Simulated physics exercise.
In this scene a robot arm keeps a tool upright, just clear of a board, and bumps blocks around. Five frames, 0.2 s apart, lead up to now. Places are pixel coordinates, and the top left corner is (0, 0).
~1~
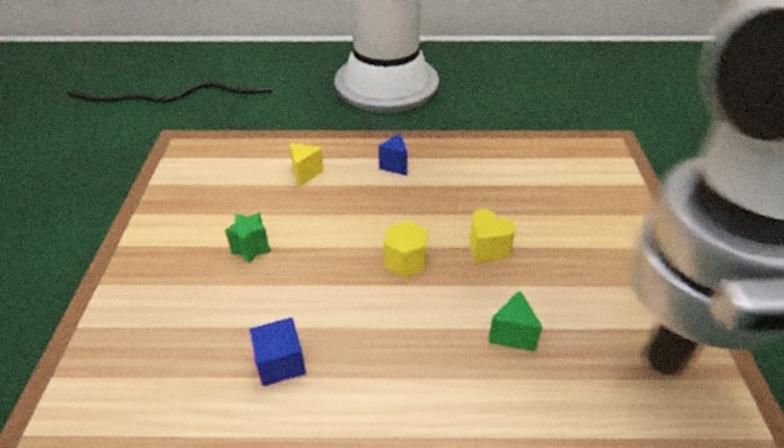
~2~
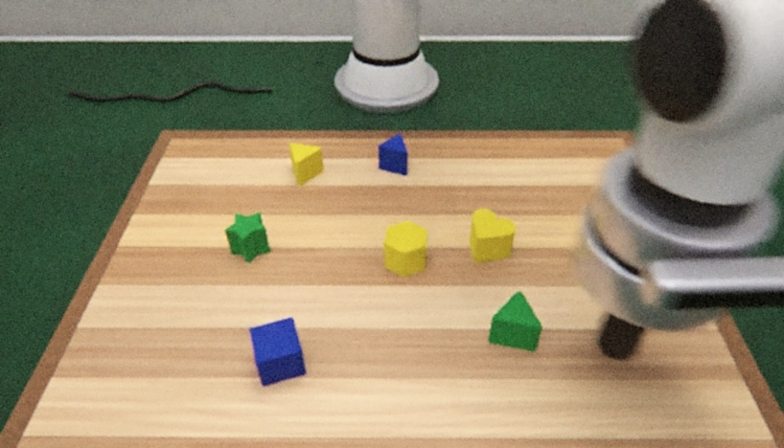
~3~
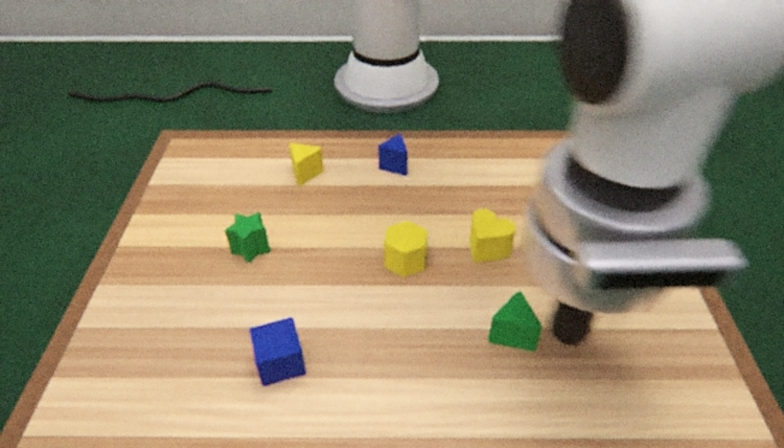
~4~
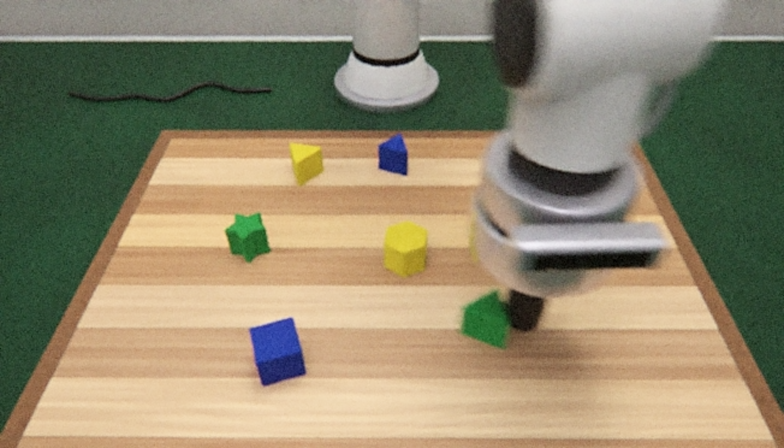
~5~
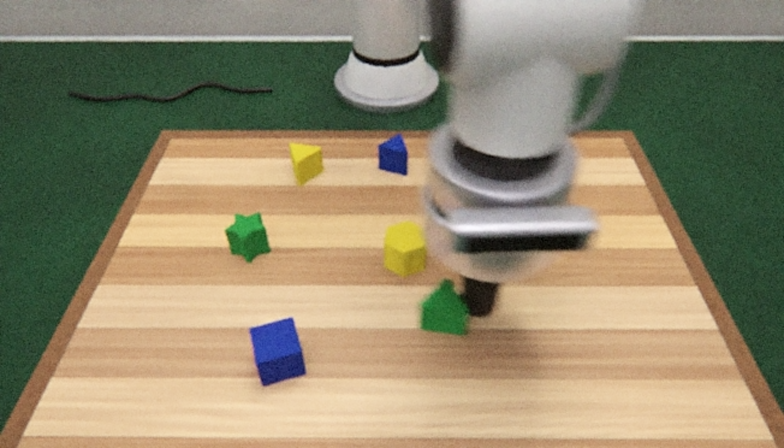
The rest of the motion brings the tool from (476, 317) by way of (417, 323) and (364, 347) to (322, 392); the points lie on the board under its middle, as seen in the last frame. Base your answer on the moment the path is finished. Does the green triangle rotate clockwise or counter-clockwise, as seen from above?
Viewed from above, clockwise.
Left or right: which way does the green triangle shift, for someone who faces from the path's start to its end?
Over to the right.
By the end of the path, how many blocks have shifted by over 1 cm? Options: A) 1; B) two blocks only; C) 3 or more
(A)
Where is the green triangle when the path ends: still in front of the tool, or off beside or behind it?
Prediction: Slipped aside.
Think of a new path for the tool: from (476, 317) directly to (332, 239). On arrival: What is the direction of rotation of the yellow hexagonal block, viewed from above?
Seen from above, clockwise.
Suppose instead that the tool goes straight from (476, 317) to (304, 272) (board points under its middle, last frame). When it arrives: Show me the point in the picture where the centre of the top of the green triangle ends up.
The point I'd pick in the picture is (378, 295).
On the path given first. One third of the way, tool (418, 310); green triangle (383, 296), turned 25° clockwise.
Two thirds of the way, tool (363, 335); green triangle (341, 302), turned 65° clockwise.
At the end, tool (320, 380); blue square unmoved; green triangle (341, 302), turned 65° clockwise.
